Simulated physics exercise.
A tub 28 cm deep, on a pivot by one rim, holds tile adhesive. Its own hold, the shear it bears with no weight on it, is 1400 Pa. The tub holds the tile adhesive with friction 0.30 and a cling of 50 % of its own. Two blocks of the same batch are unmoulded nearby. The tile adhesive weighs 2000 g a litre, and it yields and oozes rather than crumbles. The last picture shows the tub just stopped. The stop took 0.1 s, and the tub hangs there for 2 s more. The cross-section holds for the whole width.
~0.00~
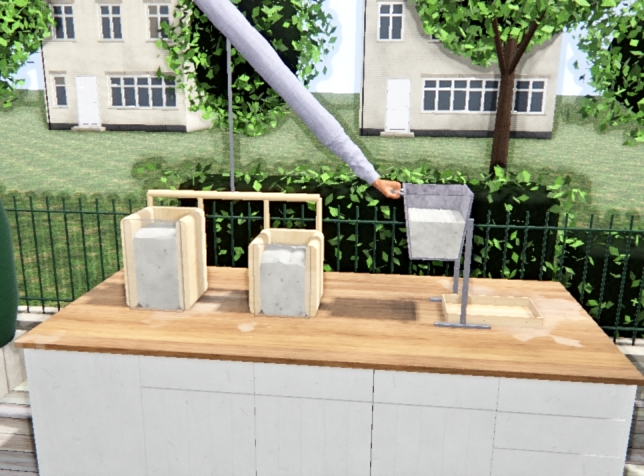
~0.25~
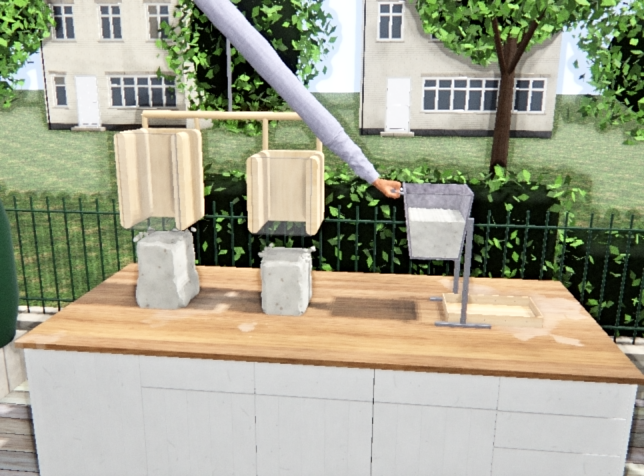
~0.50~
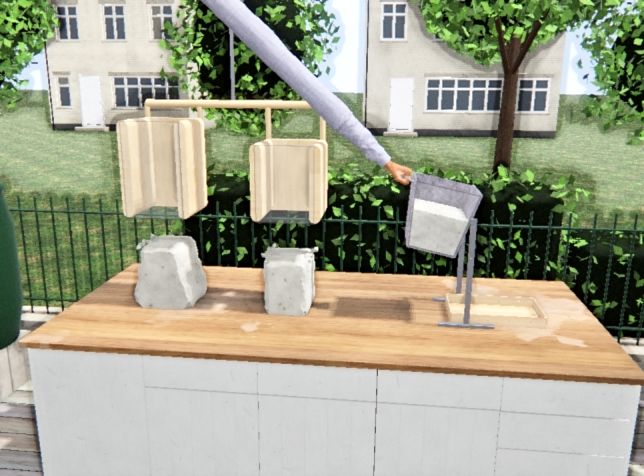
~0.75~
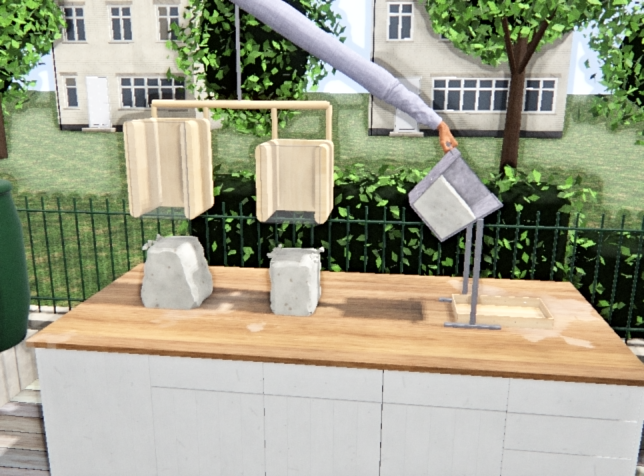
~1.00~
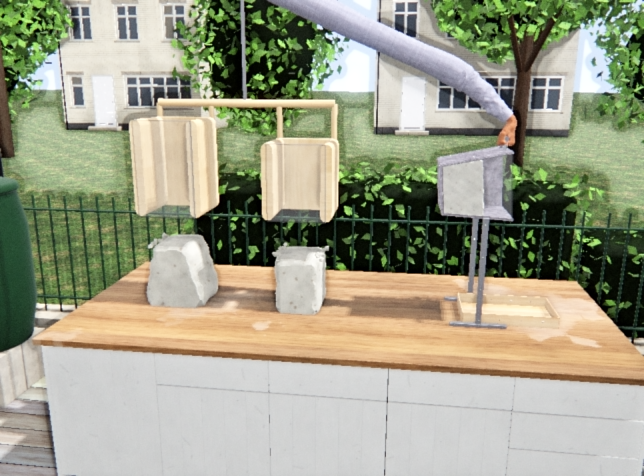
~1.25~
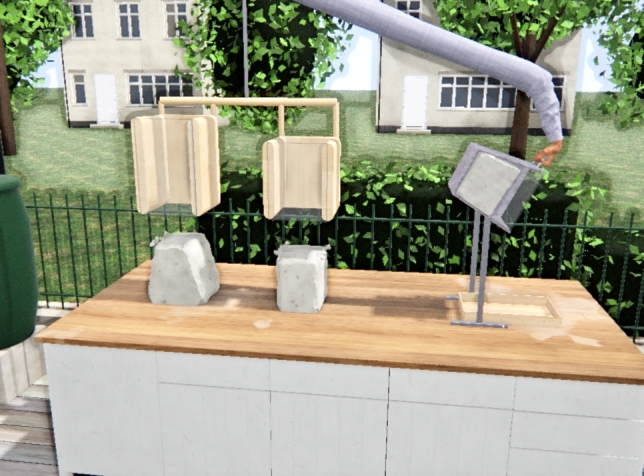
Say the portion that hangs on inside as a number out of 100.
It comes to some 0 %.
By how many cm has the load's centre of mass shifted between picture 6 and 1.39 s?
Roughly 8 cm.
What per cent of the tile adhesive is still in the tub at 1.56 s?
Some 30 per cent.
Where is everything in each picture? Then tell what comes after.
The first frame shows handle-side rim at (406, 193), tilt 0 degrees; top of the tile adhesive at (440, 221); blocks stand 35 cm, 27 cm (left to right).
The second frame shows handle-side rim at (406, 193), tilt 0 degrees; top of the tile adhesive at (440, 221); blocks stand 33 cm, 27 cm (left to right).
The third frame shows handle-side rim at (417, 180), tilt 12 degrees; top of the tile adhesive at (418, 209); blocks stand 30 cm, 27 cm (left to right).
The fourth frame shows handle-side rim at (461, 155), tilt 48 degrees; top of the tile adhesive at (439, 179); blocks stand 30 cm, 27 cm (left to right).
The fifth frame shows handle-side rim at (513, 154), tilt 86 degrees; top of the tile adhesive at (479, 161); blocks stand 30 cm, 27 cm (left to right).
The sixth frame shows handle-side rim at (545, 174), tilt 115 degrees; top of the tile adhesive at (485, 155); blocks stand 30 cm, 27 cm (left to right).
After 1.39 s, the tub is at 115 degrees and holds 100 %.
After 1.56 s, the tub is at 115 degrees and holds 29 %.
After 1.73 s, the tub is at 115 degrees and holds 0 %.
After 1.90 s, the tub is at 115 degrees and holds 0 %.
After 3.25 s, at the end, the tub is at 115 degrees and holds 0 %.
